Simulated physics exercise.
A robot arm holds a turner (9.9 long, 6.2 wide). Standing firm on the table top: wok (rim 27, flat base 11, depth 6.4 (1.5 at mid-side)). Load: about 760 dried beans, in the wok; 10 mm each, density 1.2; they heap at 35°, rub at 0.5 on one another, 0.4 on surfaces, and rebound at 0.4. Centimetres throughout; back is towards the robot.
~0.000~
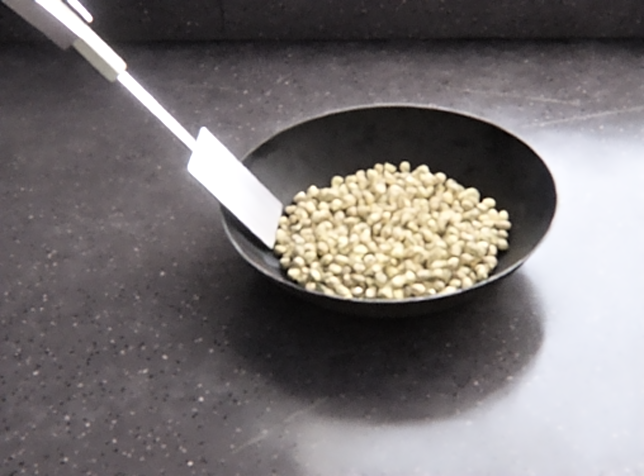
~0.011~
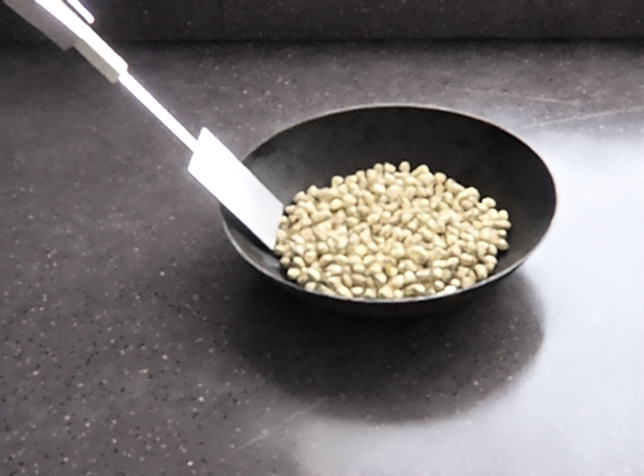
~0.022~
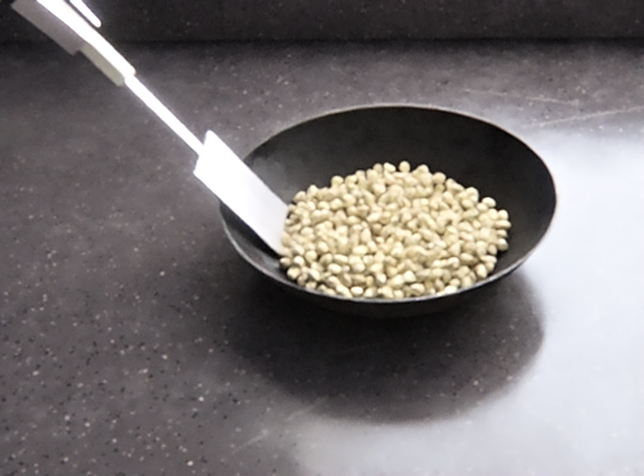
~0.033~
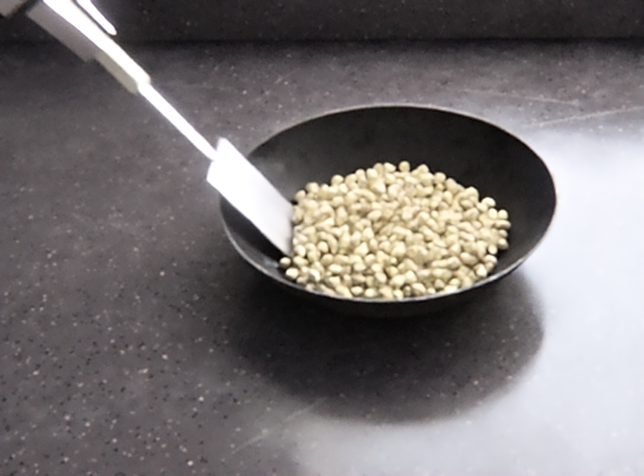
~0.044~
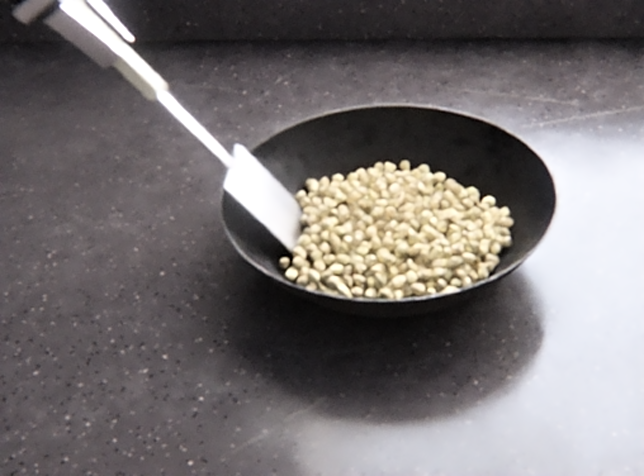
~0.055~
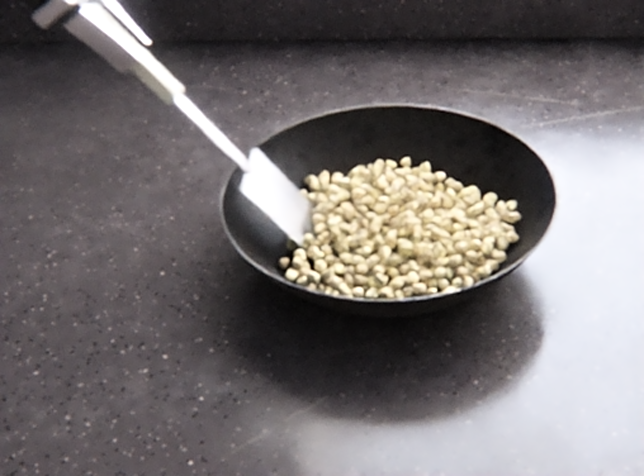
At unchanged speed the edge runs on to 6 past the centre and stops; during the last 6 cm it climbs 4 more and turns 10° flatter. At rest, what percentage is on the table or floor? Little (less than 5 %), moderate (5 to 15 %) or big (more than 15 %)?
A moderate share, 5 to 15 %, ends on the table or floor.
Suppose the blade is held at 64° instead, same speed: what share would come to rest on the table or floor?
Then about 10 per cent.
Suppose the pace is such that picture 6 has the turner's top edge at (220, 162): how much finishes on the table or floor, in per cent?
About 0 per cent.
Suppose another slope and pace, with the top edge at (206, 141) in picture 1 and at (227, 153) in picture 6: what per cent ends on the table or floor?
Some 0 per cent.
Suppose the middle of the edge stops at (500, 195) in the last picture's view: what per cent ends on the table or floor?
Some 20 per cent.
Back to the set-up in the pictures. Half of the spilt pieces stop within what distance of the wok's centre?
Roughly 34 cm.
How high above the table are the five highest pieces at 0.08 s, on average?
About 5 cm.
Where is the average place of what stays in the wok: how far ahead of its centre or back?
Roughly 3.5 cm ahead.
After 0.08 s, sloping 53°, highest piece 6 above the table; 765 in the wok.
After 0.11 s, sloping 50°, highest piece 7 above the table; 765 in the wok.
After 0.33 s, sloping 43°, highest piece 8 above the table; 706 in the wok, 20 on the table or floor, 39 on the blade or in flight.
After 1.38 s, sloping 43°, highest piece 7 above the table; 706 in the wok, 59 on the table or floor.
At rest, 706 in the wok, 59 on the table or floor. That is 8 % on the table or floor.
